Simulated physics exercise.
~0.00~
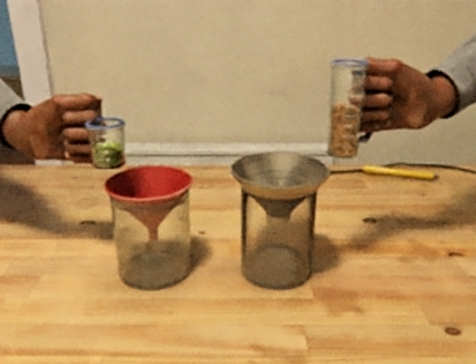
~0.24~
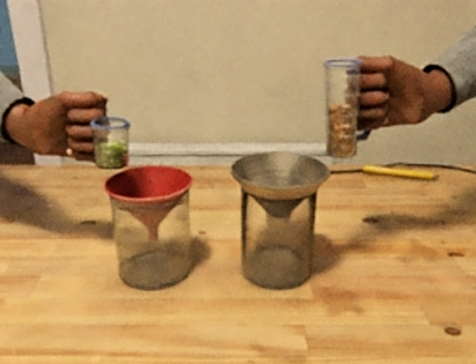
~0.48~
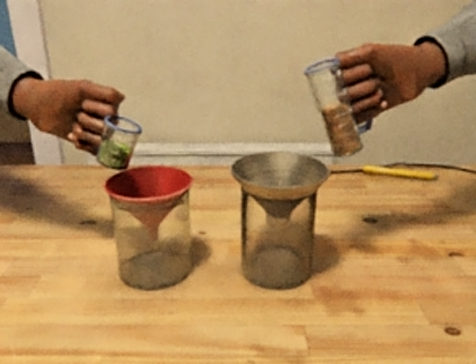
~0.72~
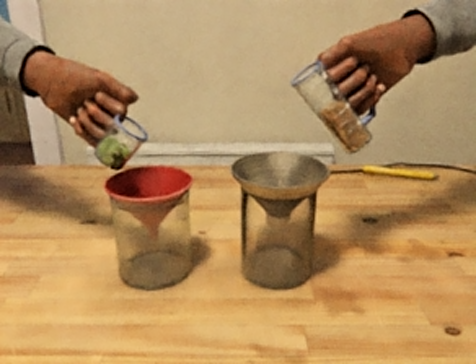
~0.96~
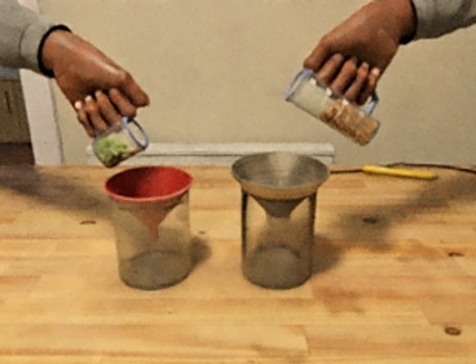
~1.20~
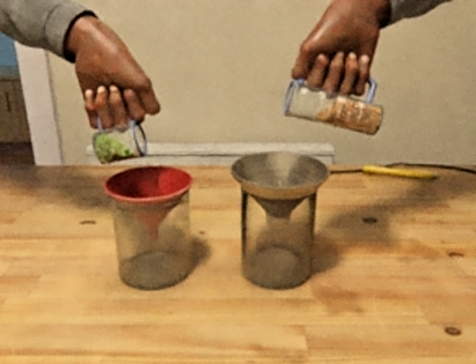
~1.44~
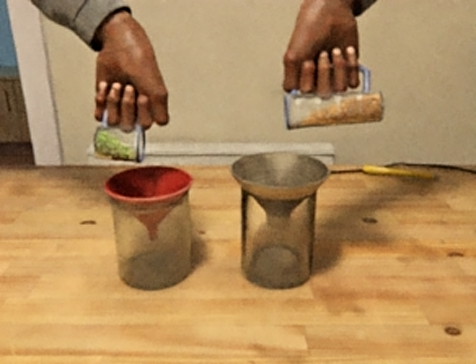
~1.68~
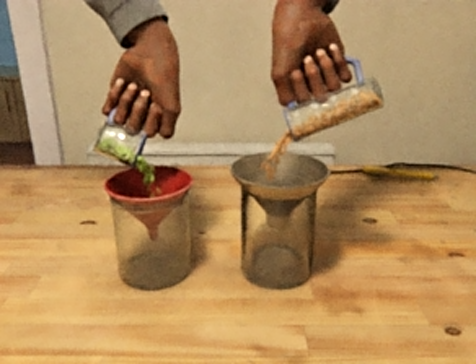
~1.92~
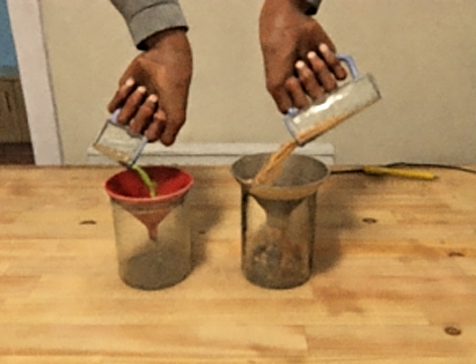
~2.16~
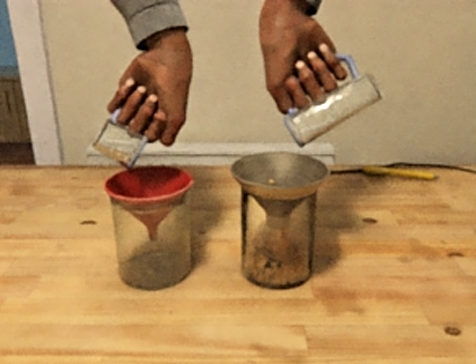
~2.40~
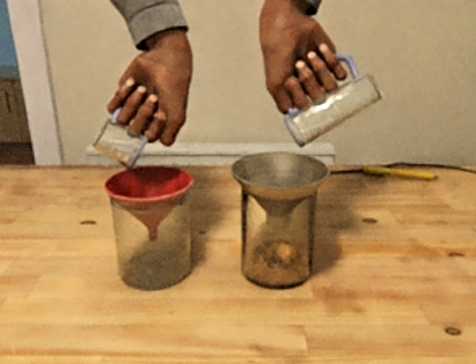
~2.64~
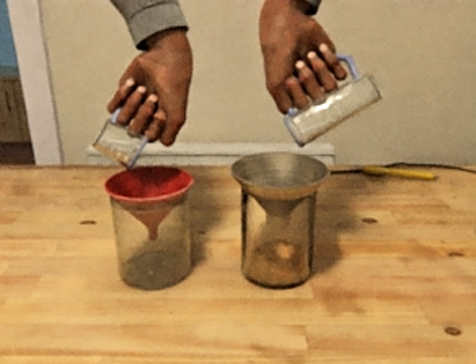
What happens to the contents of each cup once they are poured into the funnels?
The green bits clog the red funnel on the left instead of filling its jar. The tan bits run through the grey funnel on the right and end up in the jar beneath it.
